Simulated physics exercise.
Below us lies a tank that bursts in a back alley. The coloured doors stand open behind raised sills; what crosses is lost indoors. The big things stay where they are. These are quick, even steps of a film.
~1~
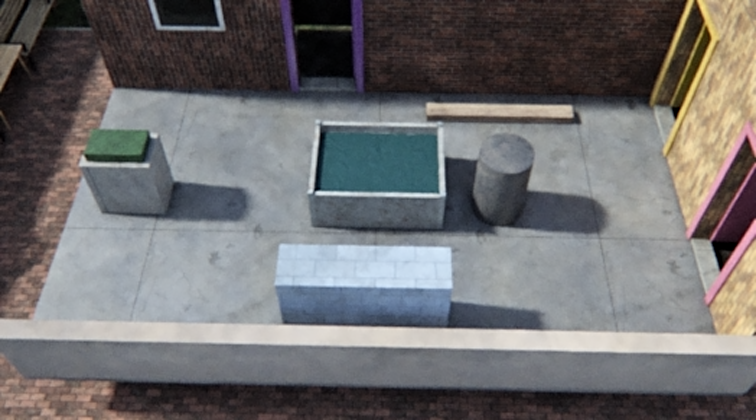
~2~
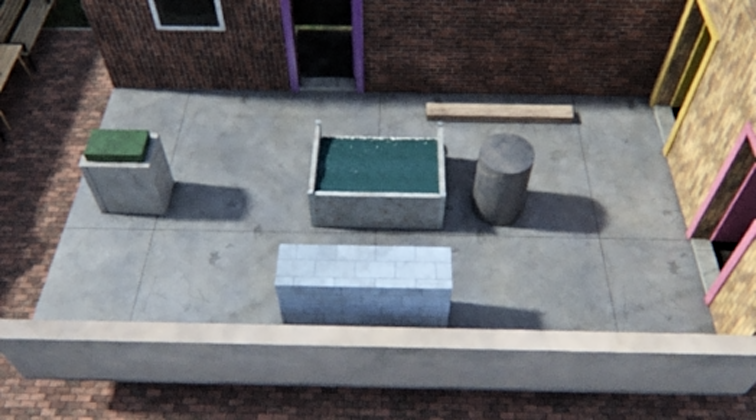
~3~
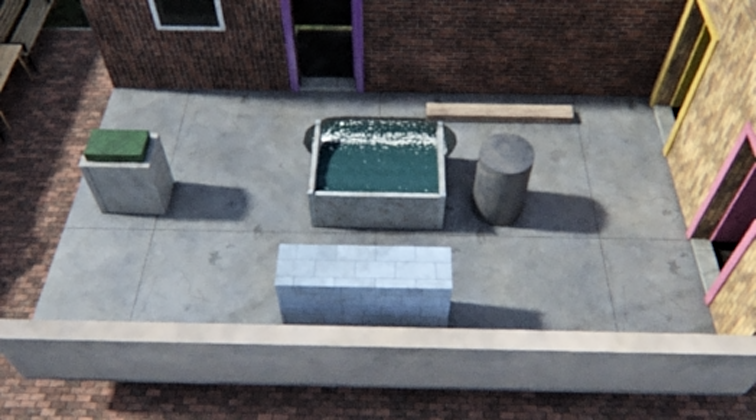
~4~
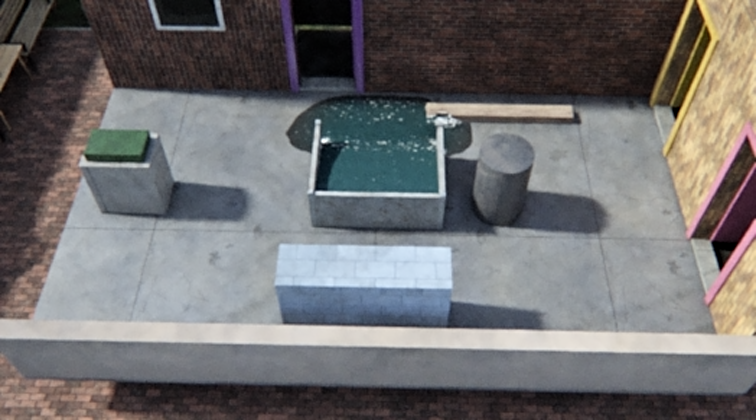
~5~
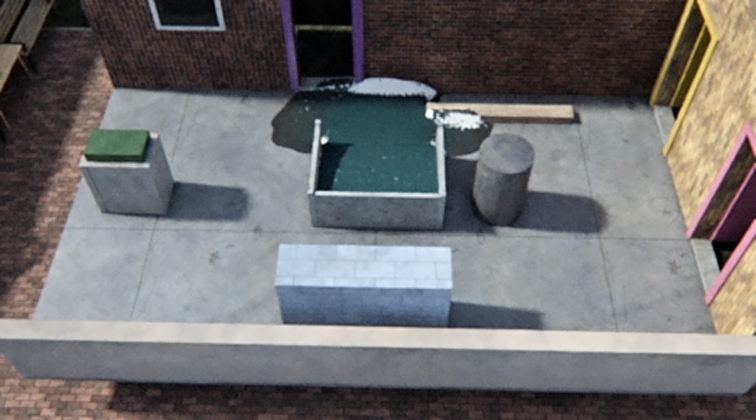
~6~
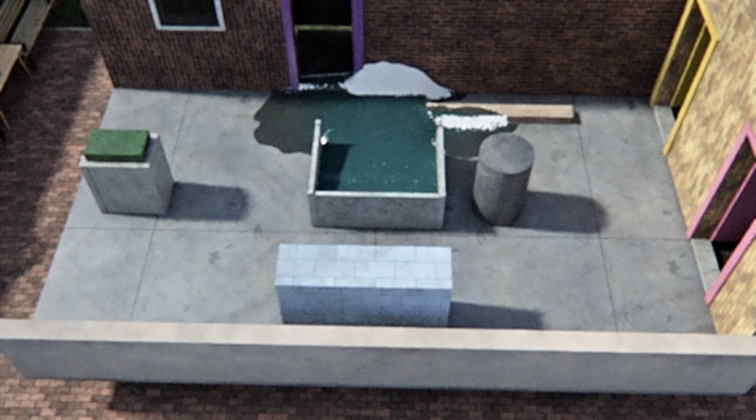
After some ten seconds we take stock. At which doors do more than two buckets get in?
In the end: The yellow door lets in a lot; the pink door admits no more than that; the purple door lets in a lot.
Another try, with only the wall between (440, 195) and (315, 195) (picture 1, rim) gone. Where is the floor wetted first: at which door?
That is the one in pink.
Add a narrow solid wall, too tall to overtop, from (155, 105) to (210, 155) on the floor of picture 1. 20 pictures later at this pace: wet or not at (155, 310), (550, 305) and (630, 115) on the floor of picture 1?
In that order: No water, no water, awash.
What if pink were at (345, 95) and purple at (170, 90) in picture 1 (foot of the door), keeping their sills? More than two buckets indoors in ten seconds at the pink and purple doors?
In short: Pink passes that mark, purple holds.
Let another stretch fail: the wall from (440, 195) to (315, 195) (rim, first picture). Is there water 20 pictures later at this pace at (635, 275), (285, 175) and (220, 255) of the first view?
One after the other: Awash, clear, under water.
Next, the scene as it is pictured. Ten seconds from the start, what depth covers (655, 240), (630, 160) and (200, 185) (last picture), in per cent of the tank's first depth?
In turn 4, 4 and 2 in a hundred.
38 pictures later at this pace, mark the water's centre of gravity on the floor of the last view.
Close to (444, 170).
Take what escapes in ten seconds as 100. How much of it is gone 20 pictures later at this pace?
Near 55 in a hundred.
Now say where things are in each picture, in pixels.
In the first picture, the water tank at (378, 162) is whole and still.
In the second picture, water pours out on the water tank's far side and has run to a hidden place.
In the third picture, water pours out on the water tank's far side and has run to (451, 139).
In the fourth picture, the front is at (462, 125), out from the gap on the water tank's far side.
In the fifth picture, water pours out on the water tank's far side and has run to (307, 92).
In the sixth picture, the front is at (281, 91), out from the gap on the water tank's far side.
A moment on, water covers 15 % of the floor; the yellow door not reached, the pink door not reached, the purple door far over two buckets in.
Next, water covers 30 % of the floor; the yellow door under two buckets in, the pink door not reached, the purple door far over two buckets in.
Then, water covers 40 % of the floor; the yellow door over two buckets in, the pink door not reached, the purple door far over two buckets in.
Later, water covers 50 % of the floor; the yellow door over two buckets in, the pink door wet at the sill, nothing in, the purple door far over two buckets in.
In the end, water covers 60 % of the floor; the yellow door over two buckets in, the pink door wet at the sill, nothing in, the purple door far over two buckets in.
